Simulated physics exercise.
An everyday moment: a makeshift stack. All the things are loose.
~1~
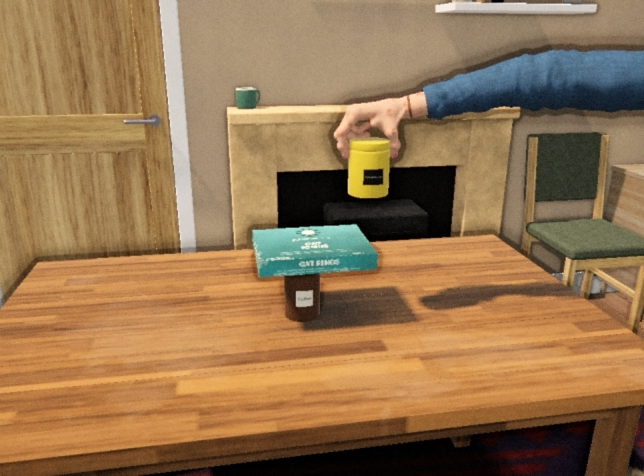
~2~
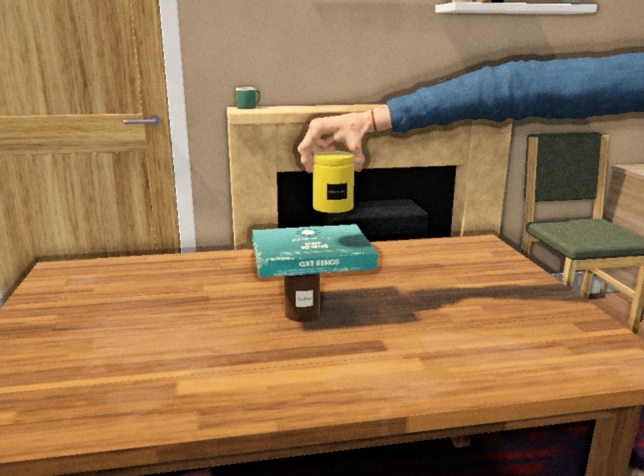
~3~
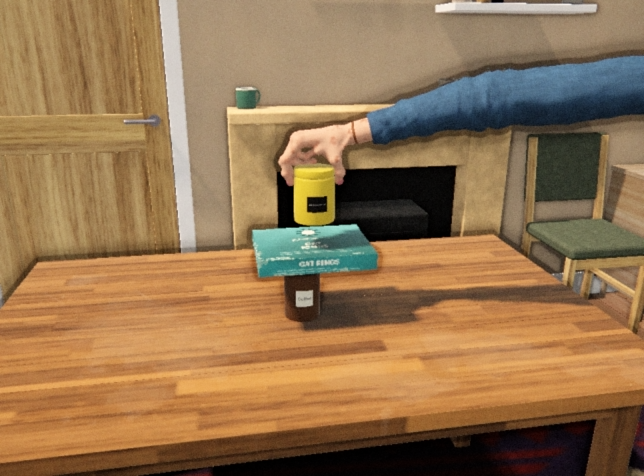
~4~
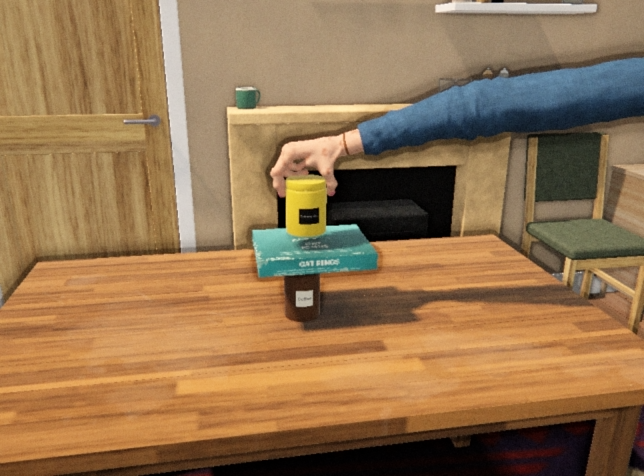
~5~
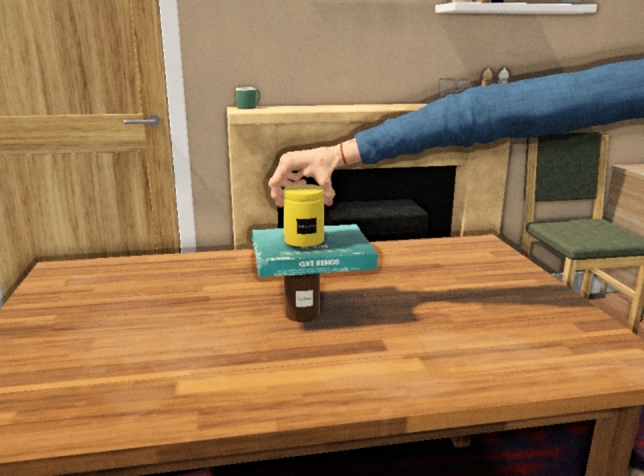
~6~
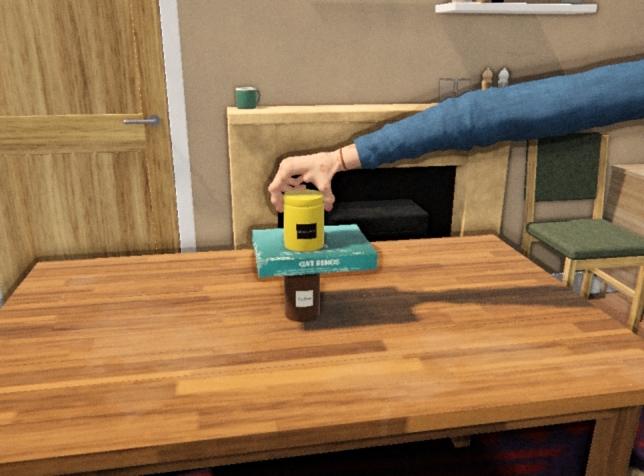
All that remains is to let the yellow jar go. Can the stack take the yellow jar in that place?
In the end the stack stays up.
Then, 0.40 s later than the last frame, all is still.
Then, 1.10 s later than the last frame, yellow jar resting near (304, 220).
When it is over, all 3 as before. End places, in pixels of the last picture, yellow jar near (304, 220). The stack keeps its balance.
